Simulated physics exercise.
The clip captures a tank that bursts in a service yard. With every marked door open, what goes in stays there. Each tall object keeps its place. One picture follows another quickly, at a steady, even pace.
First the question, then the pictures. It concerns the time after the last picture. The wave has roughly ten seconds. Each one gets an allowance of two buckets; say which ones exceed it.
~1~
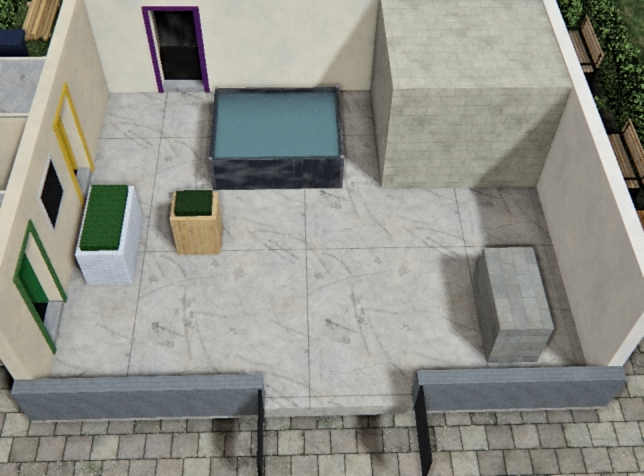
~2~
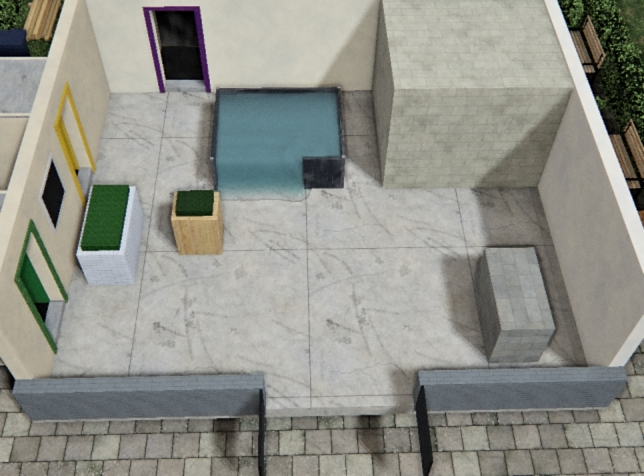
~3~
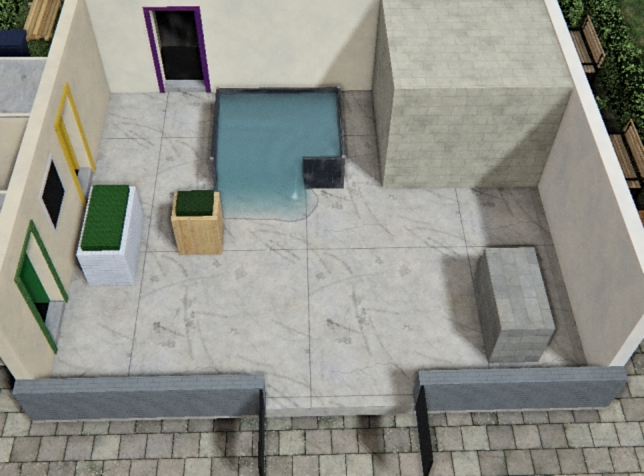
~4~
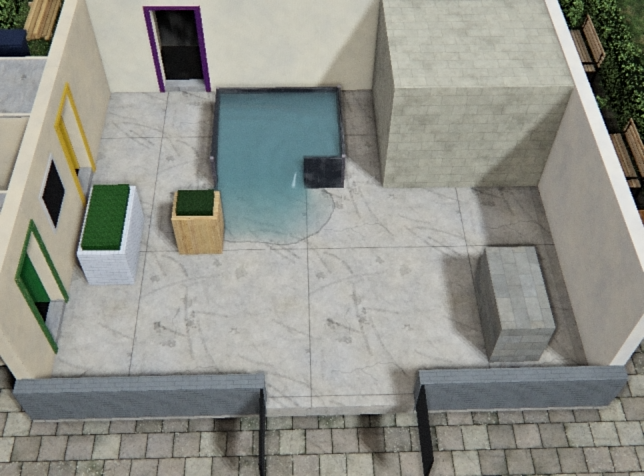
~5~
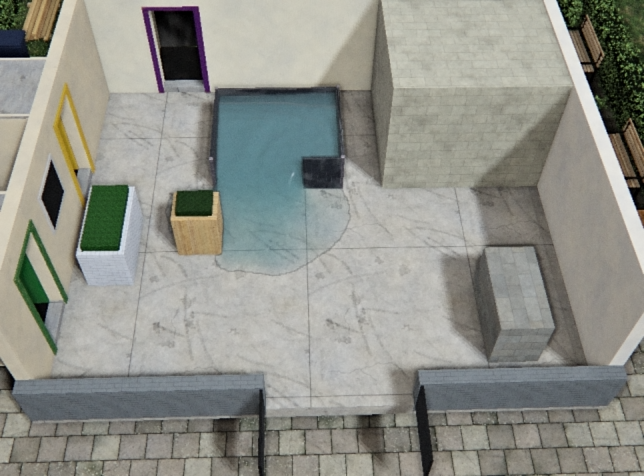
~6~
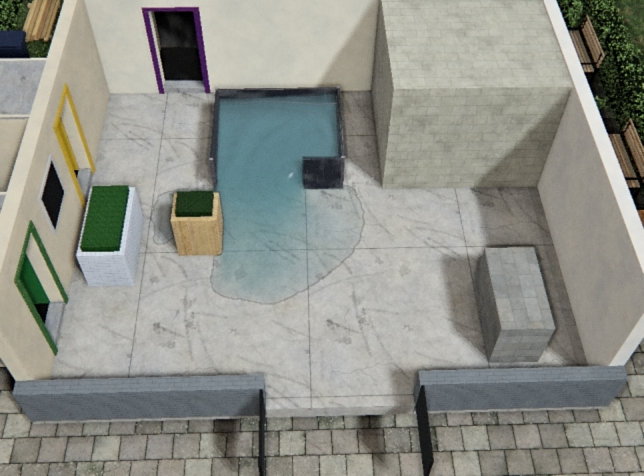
One by one: The yellow door does not pass two buckets. The green door does not pass two buckets. The purple door does not pass two buckets.
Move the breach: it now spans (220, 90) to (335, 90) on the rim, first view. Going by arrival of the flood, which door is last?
That is the door marked green.
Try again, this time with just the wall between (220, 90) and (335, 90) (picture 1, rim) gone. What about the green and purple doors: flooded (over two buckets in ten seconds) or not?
Green: Falls short; purple: Exceeds it.
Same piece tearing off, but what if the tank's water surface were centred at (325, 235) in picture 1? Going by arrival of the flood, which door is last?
I'd pick the purple door.
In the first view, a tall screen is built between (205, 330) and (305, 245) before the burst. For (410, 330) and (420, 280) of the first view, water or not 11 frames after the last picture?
First spot submerged, second spot submerged.
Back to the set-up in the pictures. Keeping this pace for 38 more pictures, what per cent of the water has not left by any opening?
Roughly 70 per cent.
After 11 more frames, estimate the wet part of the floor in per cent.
About 45 per cent.
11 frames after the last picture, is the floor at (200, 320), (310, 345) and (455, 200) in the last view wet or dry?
Point by point: Inundated, inundated, not yet wet.
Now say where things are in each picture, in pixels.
In the first picture, the tank at (277, 125) is whole and still.
In the second picture, the front is at a hidden place, out from the gap at (260, 179).
In the third picture, the front is at a hidden place, out from the gap at (260, 180).
In the fourth picture, water pours out at (260, 180) and has run to (307, 234).
In the fifth picture, the front is at (281, 271), out from the gap at (260, 181).
In the sixth picture, water pours out at (260, 181) and has run to (275, 299).
A moment on, water covers 30 % of the floor; the yellow door not reached, the green door not reached, the purple door not reached.
Next, water covers 45 % of the floor; the yellow door wet at the sill, nothing in, the green door not reached, the purple door not reached.
Then, water covers 55 % of the floor; the yellow door under two buckets in, the green door wet at the sill, nothing in, the purple door not reached.
Later, water covers 70 % of the floor; the yellow door under two buckets in, the green door wet at the sill, nothing in, the purple door wet at the sill, nothing in.
In the end, water covers 90 % of the floor; the yellow door under two buckets in, the green door wet at the sill, nothing in, the purple door wet at the sill, nothing in.
